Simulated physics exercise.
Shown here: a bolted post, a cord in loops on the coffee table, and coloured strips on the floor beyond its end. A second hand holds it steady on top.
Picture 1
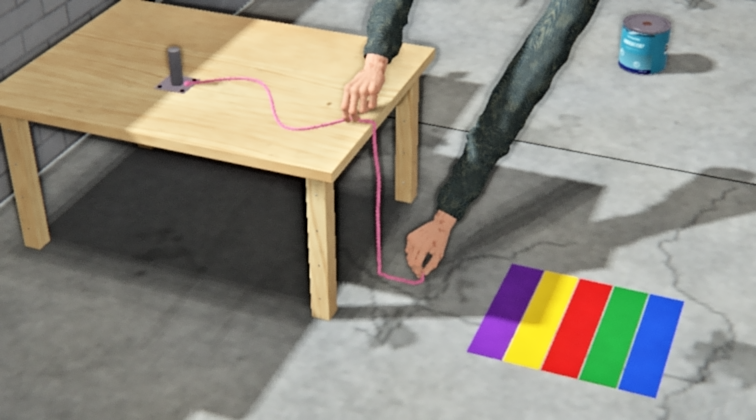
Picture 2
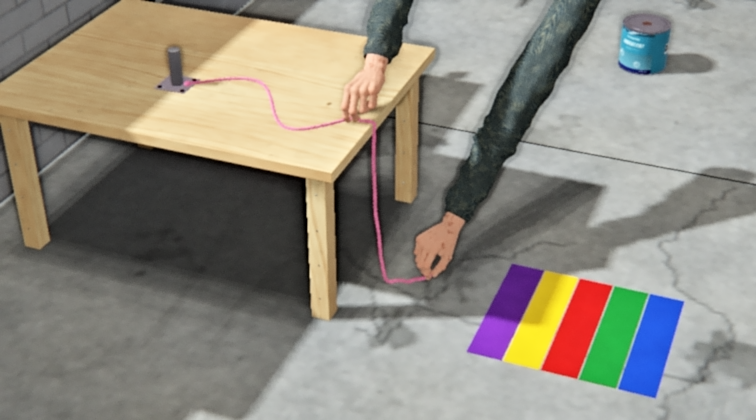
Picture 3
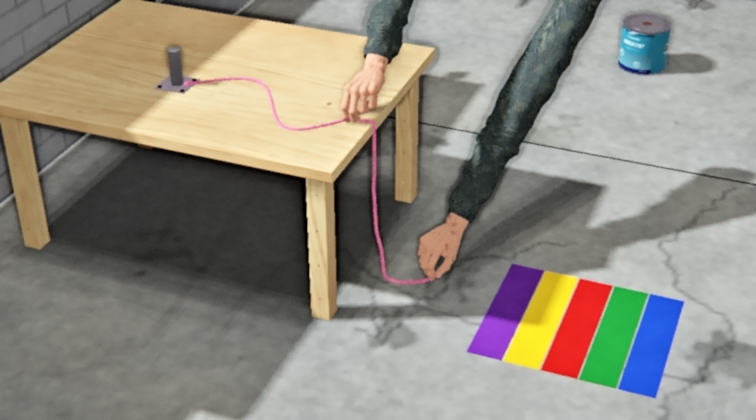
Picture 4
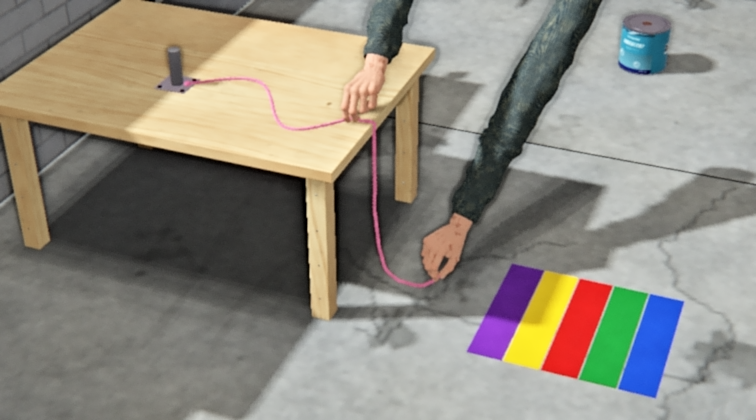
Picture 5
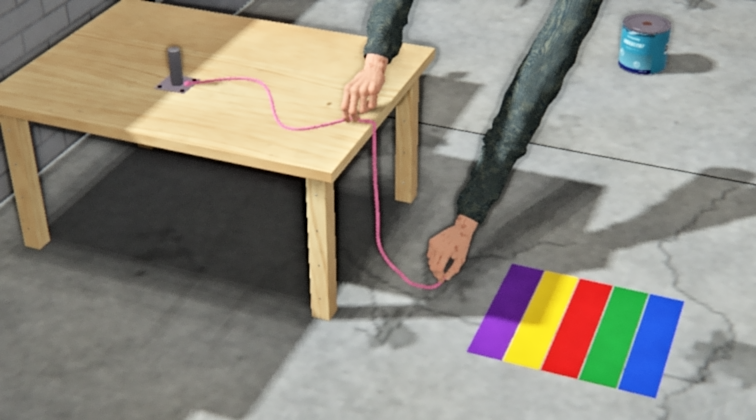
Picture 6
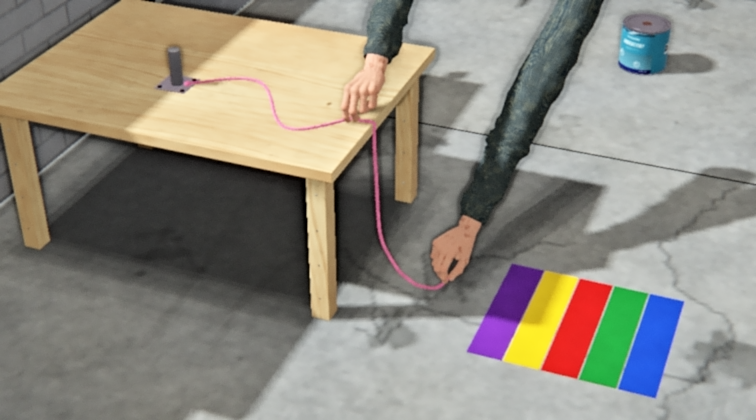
On a coffee table and floor, one hand resting on a pink cord, another drawing its end slightly right near coloured strips.
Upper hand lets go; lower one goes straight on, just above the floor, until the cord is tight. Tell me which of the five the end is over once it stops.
It is over the green strip.
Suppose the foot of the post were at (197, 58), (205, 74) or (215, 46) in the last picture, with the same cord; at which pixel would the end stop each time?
First (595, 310), then (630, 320), and last (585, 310).
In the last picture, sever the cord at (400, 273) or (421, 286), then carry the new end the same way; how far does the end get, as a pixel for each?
(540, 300) and (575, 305).
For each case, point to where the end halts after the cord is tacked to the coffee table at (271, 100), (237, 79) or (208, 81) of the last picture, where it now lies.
First near (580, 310), then near (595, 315), then near (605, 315).
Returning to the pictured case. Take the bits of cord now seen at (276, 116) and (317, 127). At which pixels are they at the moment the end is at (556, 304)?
The two spots land somewhere near (320, 115) and (373, 131).
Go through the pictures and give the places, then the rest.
End (422, 273); purple (492, 339); yellow (529, 347); red (566, 356); green (604, 365); blue (643, 375), in the first frame.
End (431, 275); cord through (222, 80) (271, 97) (297, 129) (373, 125) (375, 199) (382, 264), in the second frame.
End (435, 276), in the third frame.
End (439, 277); cord through (222, 80) (271, 97) (297, 129) (373, 125) (375, 199) (384, 264), in the fourth frame.
End (444, 278), in the fifth frame.
End (448, 279); cord through (222, 80) (271, 97) (297, 129) (373, 125) (377, 199) (393, 263), in the sixth frame.
A little later, end near (556, 304); over yellow.
Next, end near (592, 312); over red.
When it is tight, end near (613, 316); over green. The end stops over the green strip.
